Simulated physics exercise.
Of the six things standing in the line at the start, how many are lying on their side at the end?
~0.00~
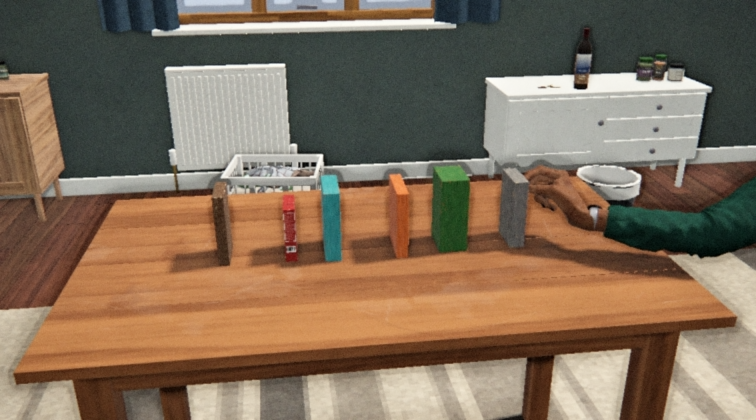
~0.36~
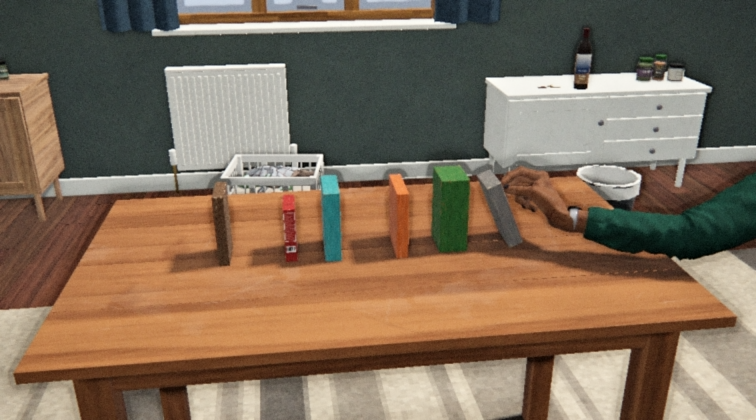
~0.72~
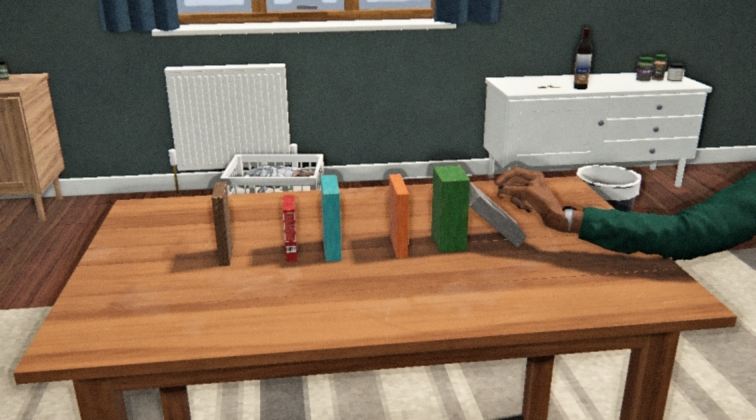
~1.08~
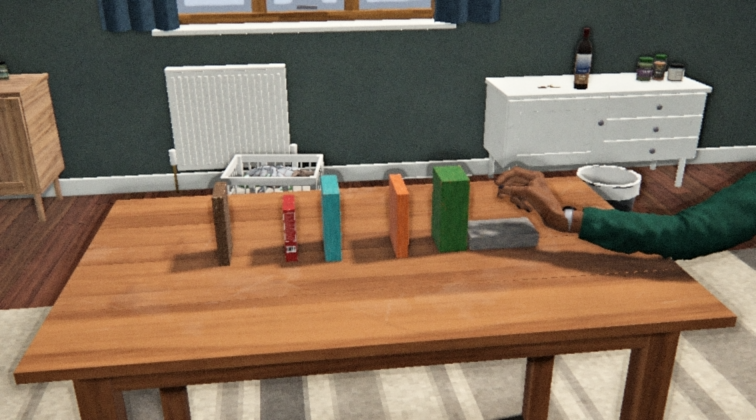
One of them is lying on its side, the grey block at the right end of the line.
On a wooden table in a room with dark green walls, six flat things stand on end in a spaced line, with a brown board at the left and a grey block at the right. A hand in a green sleeve reaches in from the right beside the grey block. The grey block tips to the left, toward the green block next to it. It leans further and slides down lower, then drops onto its side at the foot of the green block. The green, orange and turquoise blocks, the red packet and the brown board all remain upright, with the hand still hovering nearby.
